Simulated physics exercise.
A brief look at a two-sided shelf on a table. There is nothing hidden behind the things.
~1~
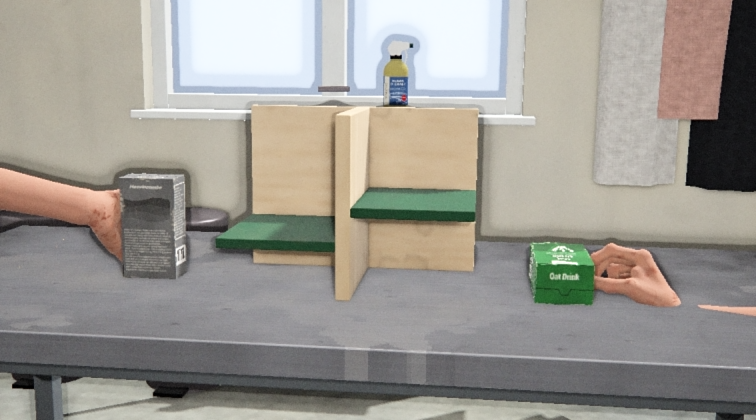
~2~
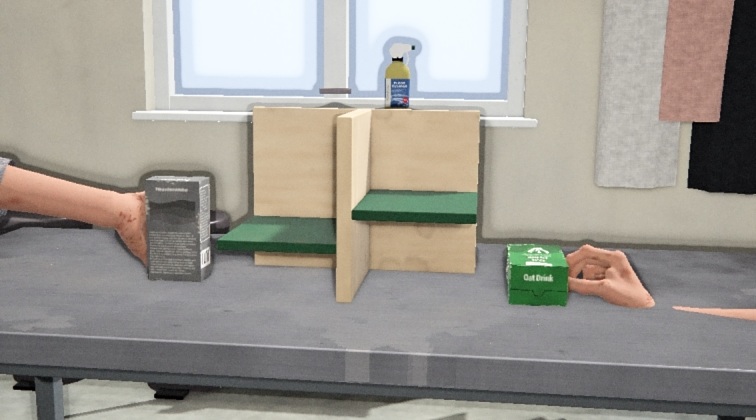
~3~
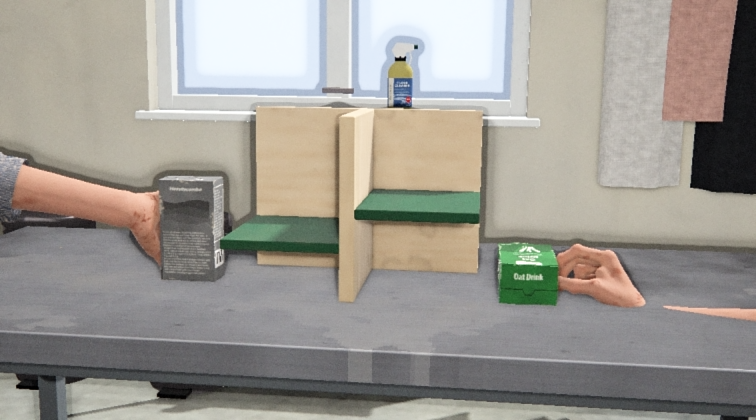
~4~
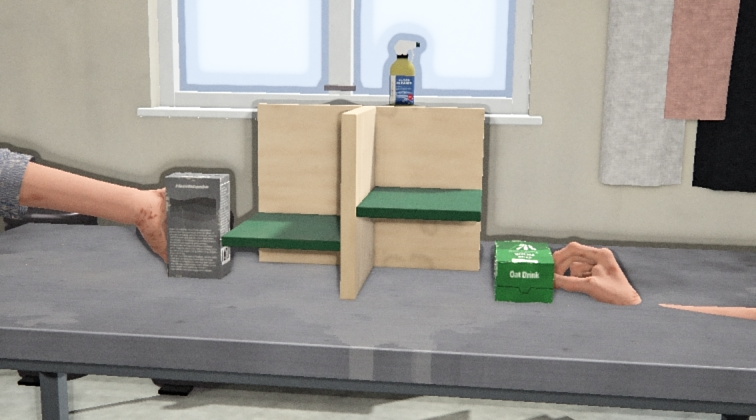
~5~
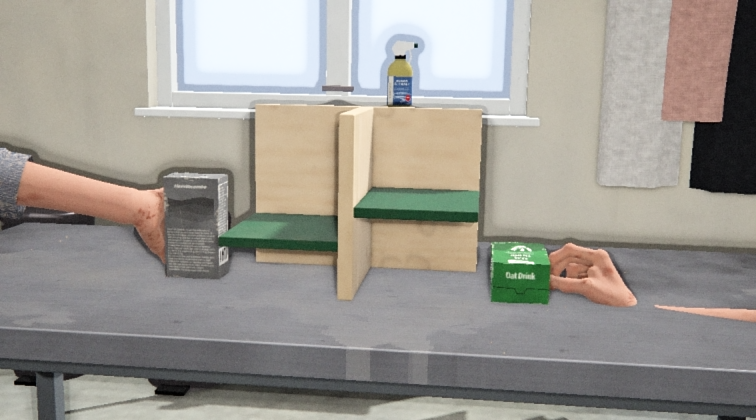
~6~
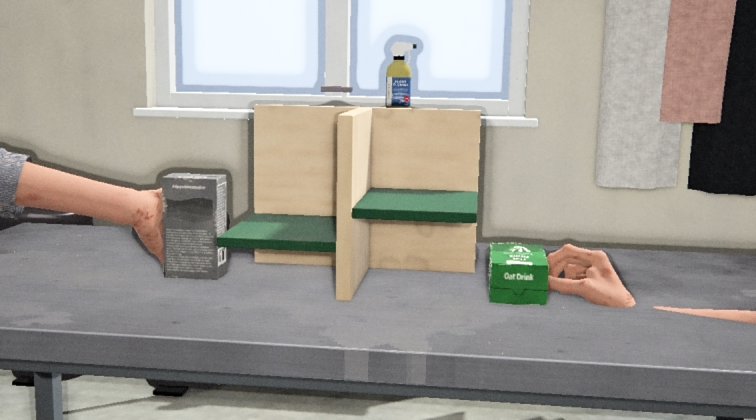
In this clip, two hands slide cartons a short way inward across a grey table, a grey one from the left and a green one from the right, beside a wooden shelf unit with green shelves, then barely move.
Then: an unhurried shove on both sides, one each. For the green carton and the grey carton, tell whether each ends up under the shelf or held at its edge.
The green carton ends up under; the grey carton is held at the edge.
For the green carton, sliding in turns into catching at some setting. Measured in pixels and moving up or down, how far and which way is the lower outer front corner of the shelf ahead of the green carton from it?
Near 40 pixels, heading down.
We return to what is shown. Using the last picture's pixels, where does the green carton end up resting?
It comes to rest at about (441, 269) in the last picture.
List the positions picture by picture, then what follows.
In the first frame, hands sliding the things forward; green carton (560, 273); grey carton (154, 226); shelf (354, 198).
In the second frame, hands sliding the things forward; grey carton (179, 229); shelf (355, 200).
In the third frame, hands sliding the things forward; green carton (526, 273); shelf (358, 199).
In the fourth frame, hands sliding the things forward; grey carton (199, 226); shelf (359, 197).
In the fifth frame, hands sliding the things forward; green carton (519, 272); shelf (357, 197).
In the sixth frame, hands sliding the things forward; green carton (517, 273); grey carton (195, 226); shelf (355, 198).
Then, 0.24 s later than the last frame, green carton sliding up to the opening near (504, 272); grey carton sliding up to the opening near (206, 227).
Then, 0.42 s later than the last frame, green carton part of the way in near (478, 271); grey carton stopped at the opening near (208, 227).
Then, 0.58 s later than the last frame, green carton part of the way in near (455, 270); grey carton stopped at the opening near (208, 227).
When it is over, the green carton clears the shelf, near (441, 269); the grey carton is too tall, near (208, 227).
